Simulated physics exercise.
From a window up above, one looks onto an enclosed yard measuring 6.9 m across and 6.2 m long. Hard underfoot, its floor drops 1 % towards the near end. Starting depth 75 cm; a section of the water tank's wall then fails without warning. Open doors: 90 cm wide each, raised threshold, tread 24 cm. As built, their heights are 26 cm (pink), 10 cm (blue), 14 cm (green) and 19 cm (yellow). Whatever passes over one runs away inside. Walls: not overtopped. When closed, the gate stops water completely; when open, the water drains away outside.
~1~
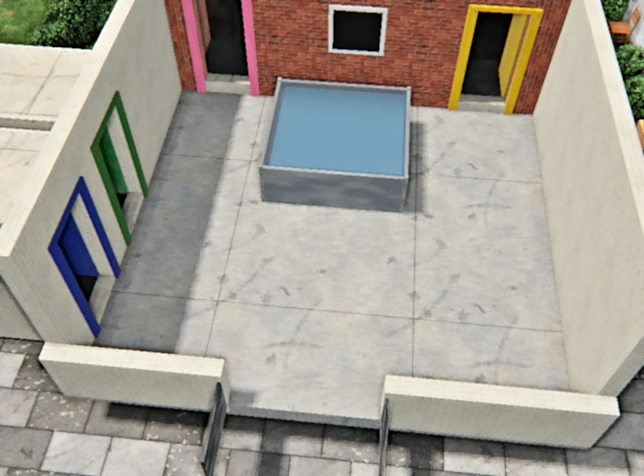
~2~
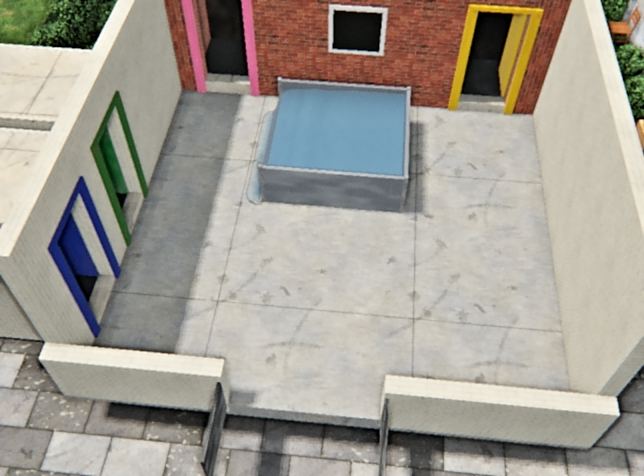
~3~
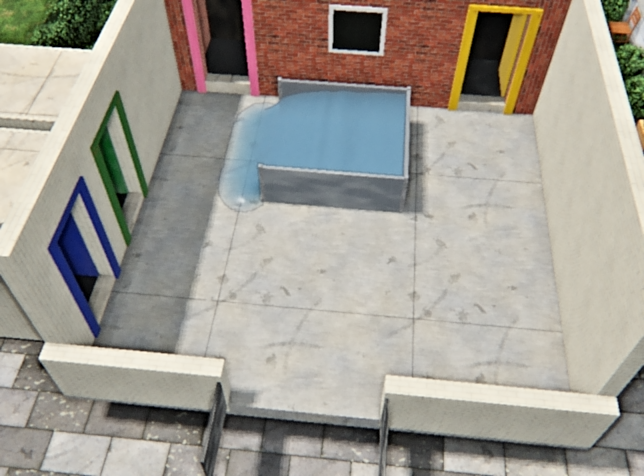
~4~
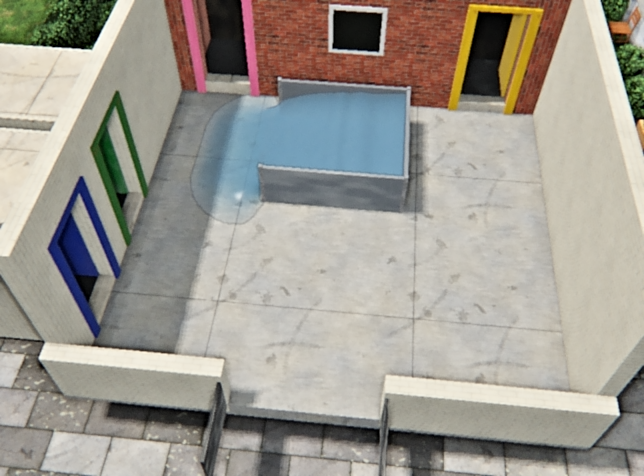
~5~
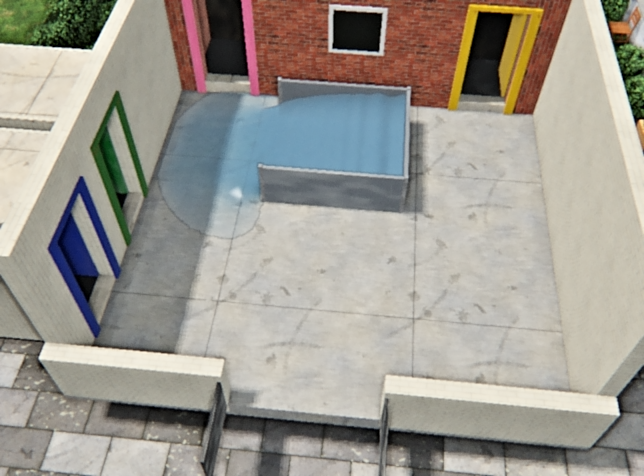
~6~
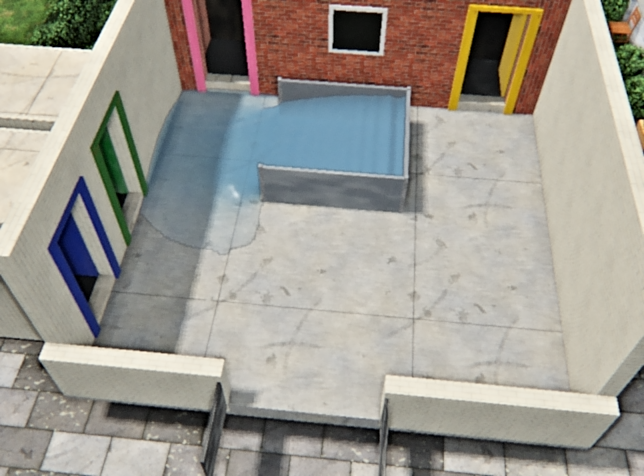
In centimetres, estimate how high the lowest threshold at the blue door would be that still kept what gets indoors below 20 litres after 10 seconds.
It comes to roughly 15 cm.
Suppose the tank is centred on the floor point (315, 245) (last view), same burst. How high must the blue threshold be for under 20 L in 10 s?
Close to 29 cm would do it.
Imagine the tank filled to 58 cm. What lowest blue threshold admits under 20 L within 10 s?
Something near 11.5 cm should do.
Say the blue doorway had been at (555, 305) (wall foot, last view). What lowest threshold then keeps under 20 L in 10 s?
It needs roughly 8.5 cm.
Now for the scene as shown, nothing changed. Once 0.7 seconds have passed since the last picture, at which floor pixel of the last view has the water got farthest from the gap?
Around (110, 299).
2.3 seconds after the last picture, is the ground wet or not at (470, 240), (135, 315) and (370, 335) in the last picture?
First bone-dry, second wet through, third bone-dry.
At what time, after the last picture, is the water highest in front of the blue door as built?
That happens close to 6.0 s on the clock.
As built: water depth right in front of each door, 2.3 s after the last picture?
In cm - pink: 32, blue: 13, green: 22, yellow: 0.
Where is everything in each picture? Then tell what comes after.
In the first frame, the water tank at (339, 129) is whole and still, 75 cm deep; the blue door at (89, 265) is dry.
In the second frame, water pours out at (274, 143) and has run 0.3 m, to (250, 194); about 7 cm deep outside, 75 cm at the back.
In the third frame, the gap is at (274, 146), the front 0.8 m out at (223, 179); the back of the water tank holds 75 cm.
In the fourth frame, the front is at (195, 182), 1.3 m from the gap at (274, 147); 3.5 m2 of floor is wet, 75 cm left at the back.
In the fifth frame, water pours out at (274, 148) and has run 1.9 m, to (162, 177); about 9 cm deep outside, 70 cm at the back.
In the sixth frame, water pours out at (274, 148) and has run 2.1 m, to (142, 207); about 9 cm deep outside, 64 cm at the back; the blue door at (89, 265), 4.0 m from the gap, is still 1.6 m from the nearest water.
Then, 0.7 s after the last picture water covers 20 % of the floor, deepest (57 cm) near (182, 92); 2 cm at the blue door, 0 litres in over its 10 cm threshold.
Then, 2.3 s after the last picture water covers 35 % of the floor, deepest (38 cm) near (83, 374); 13 cm at the blue door, 3 litres in over its 10 cm threshold.
Then, 9.3 s after the last picture water covers 95 % of the floor, deepest (15 cm) near (400, 393); 11 cm at the blue door, 74 litres in over its 10 cm threshold.
At the blue door as built, the water peaked near 17 cm, 5.9 s after the last picture.
Run again over the same 10 s with other heights there, 40 litres in over 12.5 cm, 11 litres over 17 cm. The limit of 20 litres is kept from about 15 cm up.
